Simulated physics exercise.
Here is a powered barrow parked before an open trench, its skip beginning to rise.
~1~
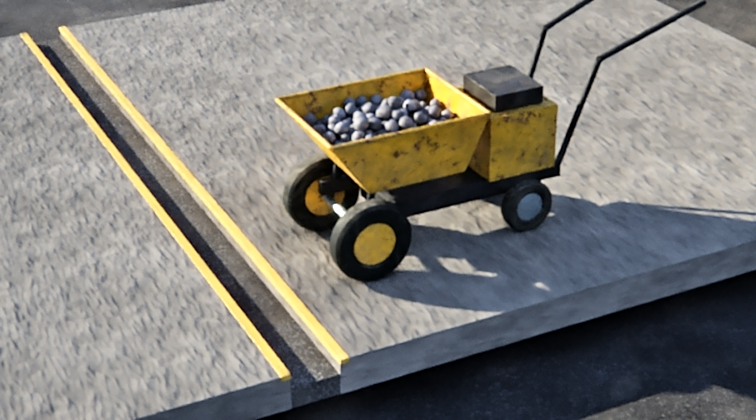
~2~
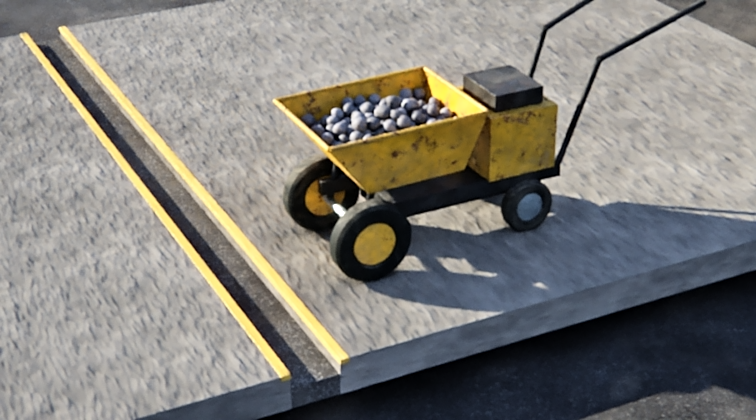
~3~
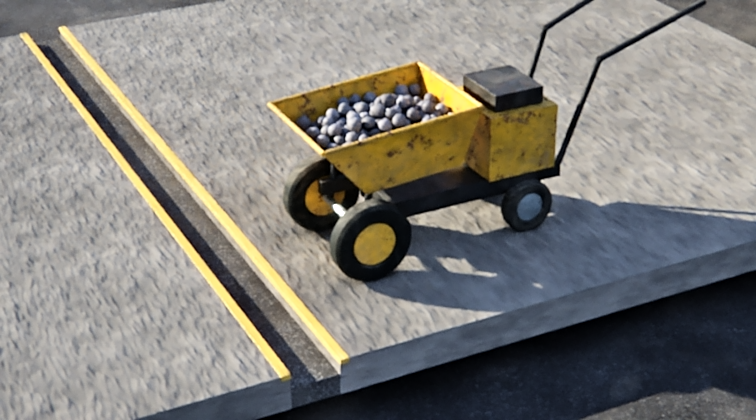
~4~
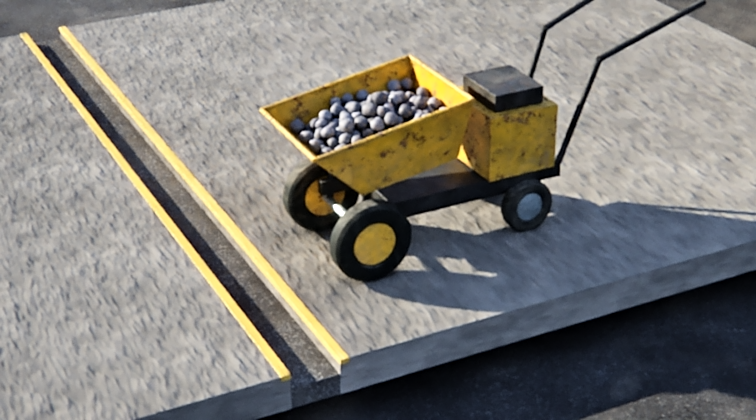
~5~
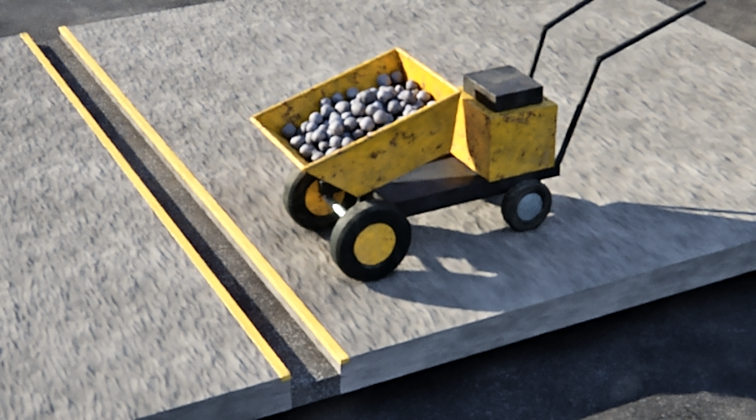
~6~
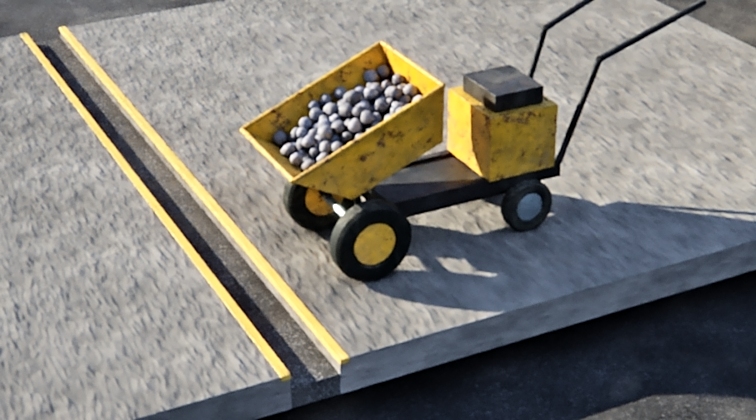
The clip shows a yellow powered barrow loaded with round grey cobbles standing beside a narrow trench edged in yellow, as its skip tilts steadily forward to the left, its rear rising while the wheels stay still.
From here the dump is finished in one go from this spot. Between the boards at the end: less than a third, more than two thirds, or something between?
The trench takes under a third.
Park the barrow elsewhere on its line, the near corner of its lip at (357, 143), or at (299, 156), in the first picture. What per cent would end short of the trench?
In turn 0 and 0 in a hundred.
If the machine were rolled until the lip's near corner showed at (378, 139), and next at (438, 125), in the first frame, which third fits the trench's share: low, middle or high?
At the first place one to two thirds, at the second under a third.
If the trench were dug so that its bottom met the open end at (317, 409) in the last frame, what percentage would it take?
Near 30 %.
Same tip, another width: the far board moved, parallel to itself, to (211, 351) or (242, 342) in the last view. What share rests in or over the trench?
In turn 60 and 40 in a hundred.
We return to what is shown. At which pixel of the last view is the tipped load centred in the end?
Around (188, 287).
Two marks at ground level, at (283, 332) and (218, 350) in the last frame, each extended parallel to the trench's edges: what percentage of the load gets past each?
Near 60 % and 30 %.
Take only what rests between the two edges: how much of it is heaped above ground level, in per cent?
Some 25 per cent.
Soon after the last picture, skip tipped steeply; all in the skip.
A little later, skip tipped right over; about two thirds in the skip; a small part in or heaped over the trench; about a quarter beyond it; a stray few falling.
Later still, skip tipped right over; about a third in the skip; a small part in or heaped over the trench; about half beyond it.
At rest, skip tipped right over; about a third in the skip; a small part in or heaped over the trench; about half beyond it.
